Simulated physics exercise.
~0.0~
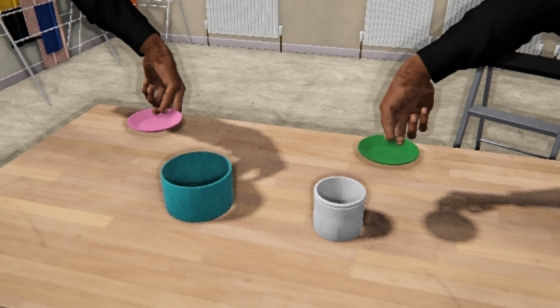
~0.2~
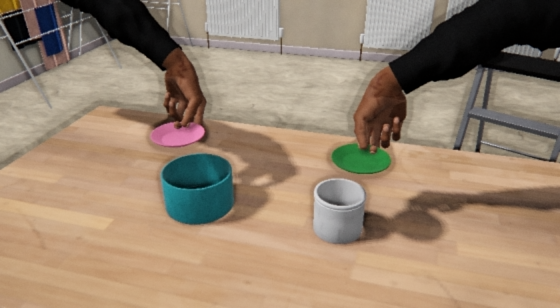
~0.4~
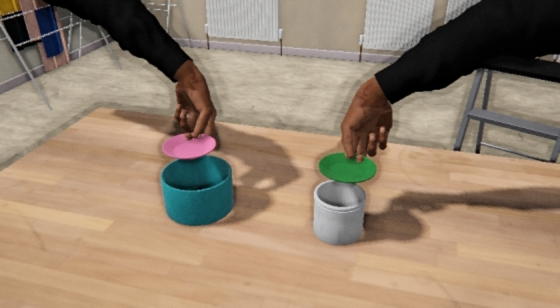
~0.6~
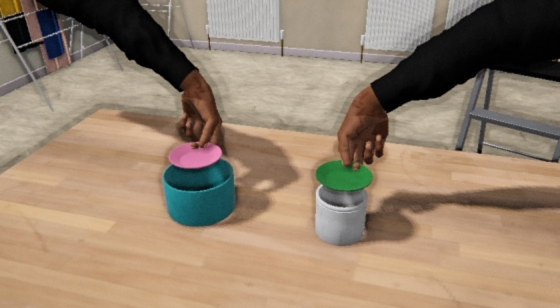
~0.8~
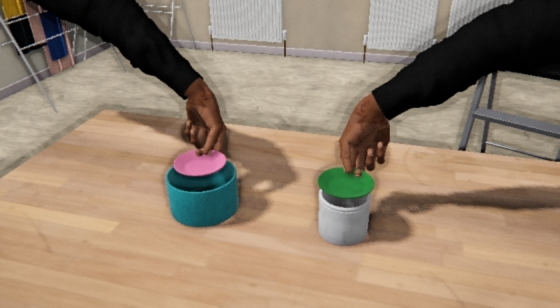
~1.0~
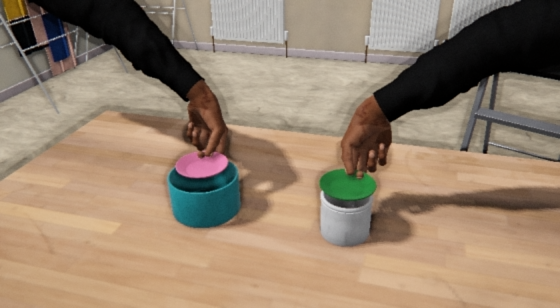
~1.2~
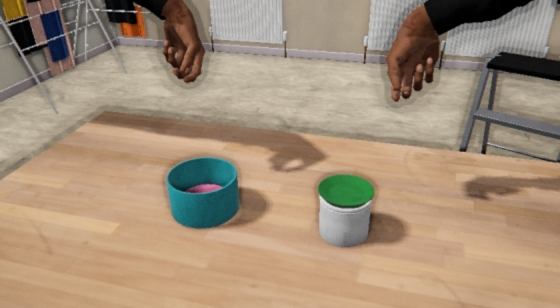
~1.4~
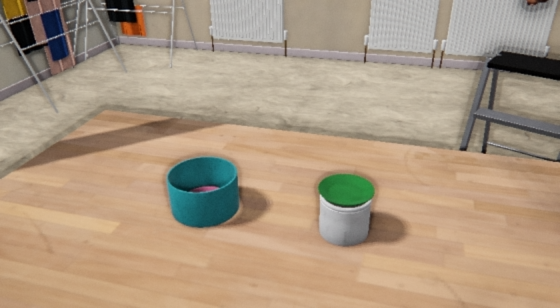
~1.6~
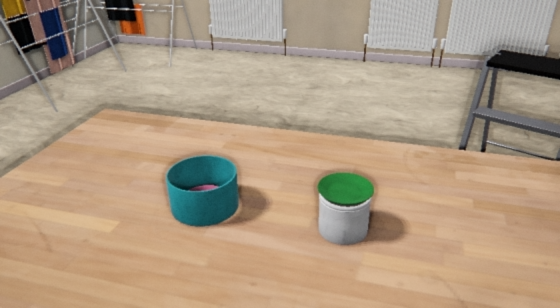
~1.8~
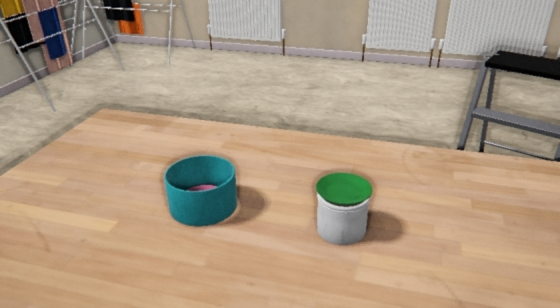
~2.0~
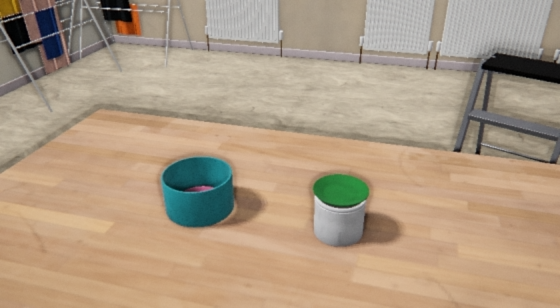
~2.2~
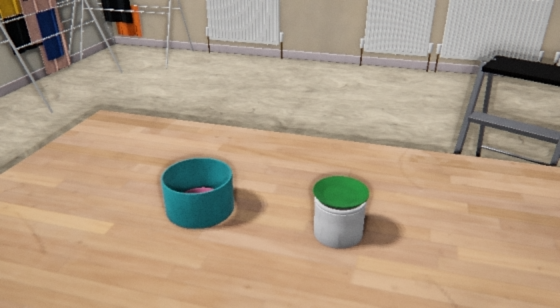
In this clip, two hands bring a pink saucer over a wide teal container and a green saucer over a narrower pale grey one, then let go and withdraw; the green saucer rests on the rim while the pink one drops inside.
